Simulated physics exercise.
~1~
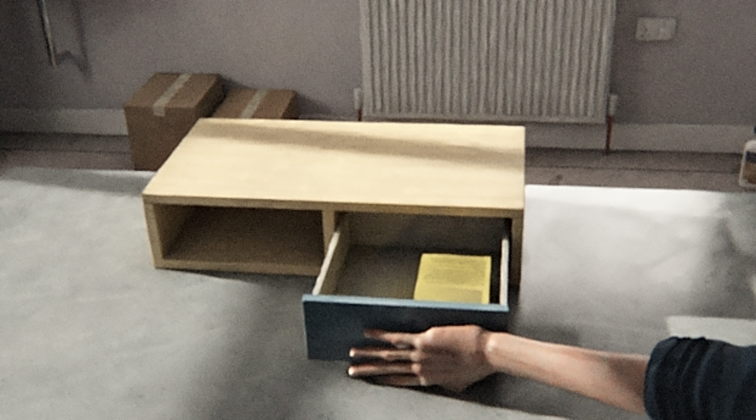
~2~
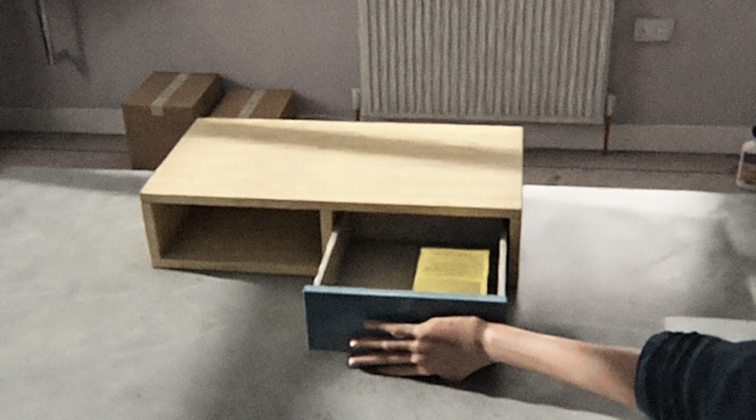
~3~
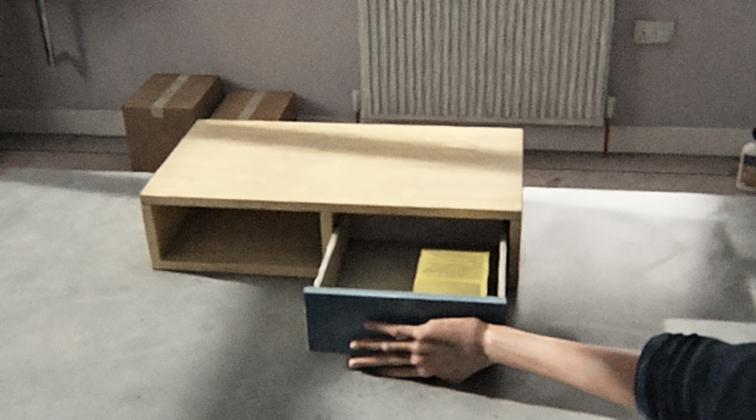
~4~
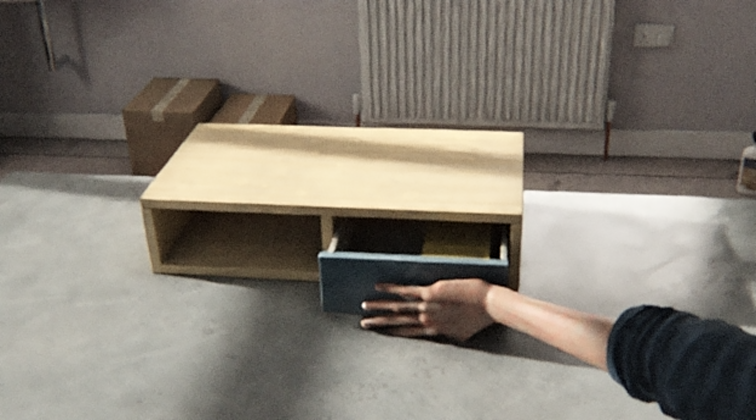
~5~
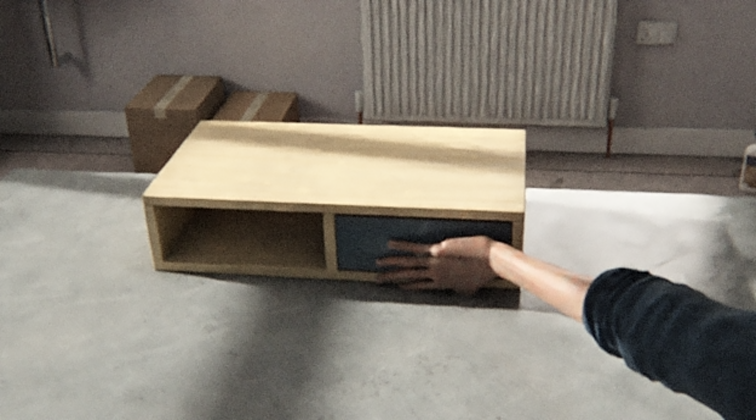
In a room with a pale radiator and two cardboard boxes by the wall, a low wooden chest sits on a grey-white surface, an open compartment on its left and a blue-fronted drawer pulled out on its right. A yellow packet lies inside the drawer. A hand in a dark sleeve rests against the drawer front, which at first hardly moves. Then the hand pushes it inward, carrying the packet back under the top of the chest. The drawer slides all the way in, hiding the packet, and ends closed with the hand still at its front.
